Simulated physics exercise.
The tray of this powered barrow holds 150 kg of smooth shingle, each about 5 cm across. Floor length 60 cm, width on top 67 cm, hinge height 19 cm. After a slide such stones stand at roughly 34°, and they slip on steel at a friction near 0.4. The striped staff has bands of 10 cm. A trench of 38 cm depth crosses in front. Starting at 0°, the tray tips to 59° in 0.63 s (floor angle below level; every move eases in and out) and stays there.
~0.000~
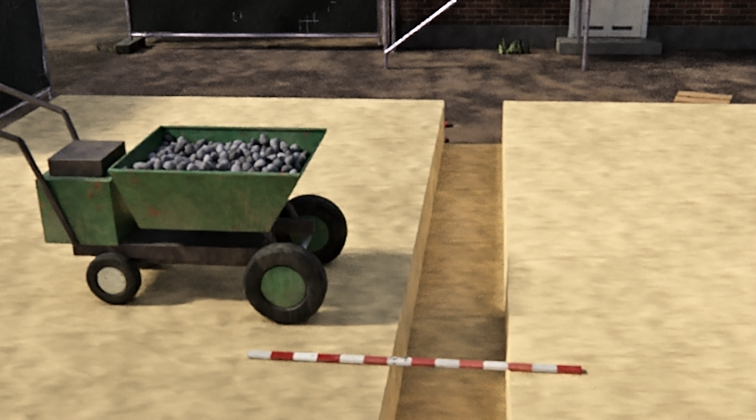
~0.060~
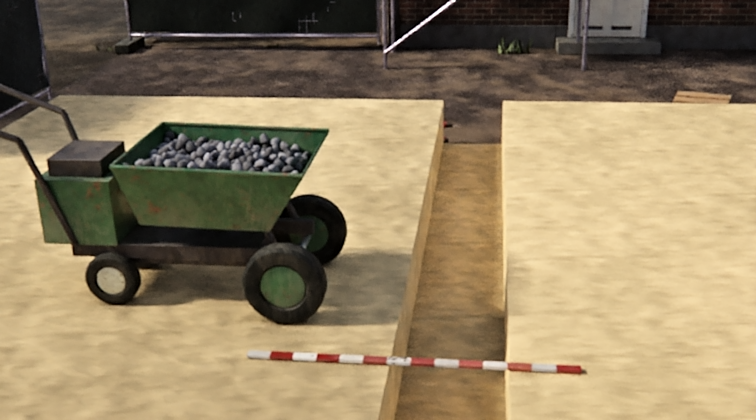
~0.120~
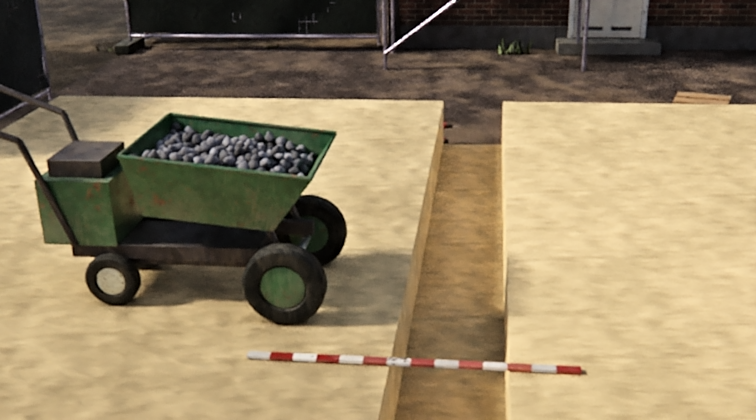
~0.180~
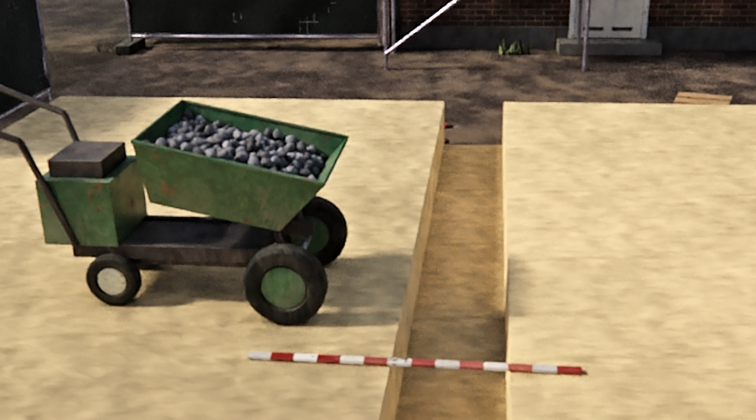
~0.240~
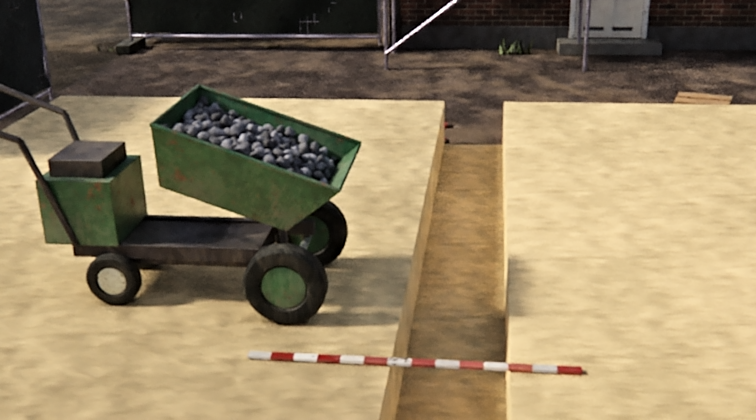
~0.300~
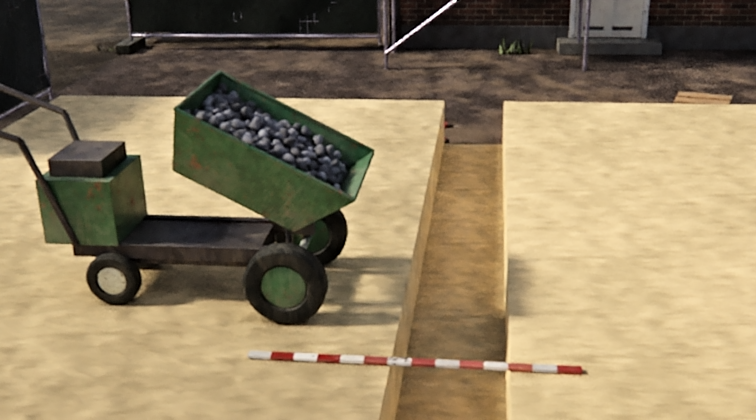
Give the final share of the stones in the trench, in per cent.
Some 59 per cent of it.
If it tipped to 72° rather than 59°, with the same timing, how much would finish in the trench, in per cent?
In that case some 85 per cent.
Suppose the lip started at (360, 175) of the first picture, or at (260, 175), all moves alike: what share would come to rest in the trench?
First some 25, then 60 per cent.
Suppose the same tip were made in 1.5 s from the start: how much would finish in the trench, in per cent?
It would be near 65 per cent.
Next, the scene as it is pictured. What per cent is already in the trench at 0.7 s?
Some 15 per cent.
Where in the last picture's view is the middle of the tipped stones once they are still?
Their middle is at about (473, 358).
After 0.5 s the floor is at 50°; 100 % in the tray; the foremost stones are at (370, 207).
After 0.7 s the floor is at 59°; 85 % in the tray, 1 % short of the trench, 14 % in the trench; the foremost stones are at (467, 280).
After 1.1 s the floor is at 59°; 44 % in the tray, 45 % in the trench, 11 % past the trench; the foremost stones are at (611, 324).
After 3.0 s the floor is at 59°; 29 % in the tray, 59 % in the trench, 12 % past the trench; the foremost stones are past the picture's edge.
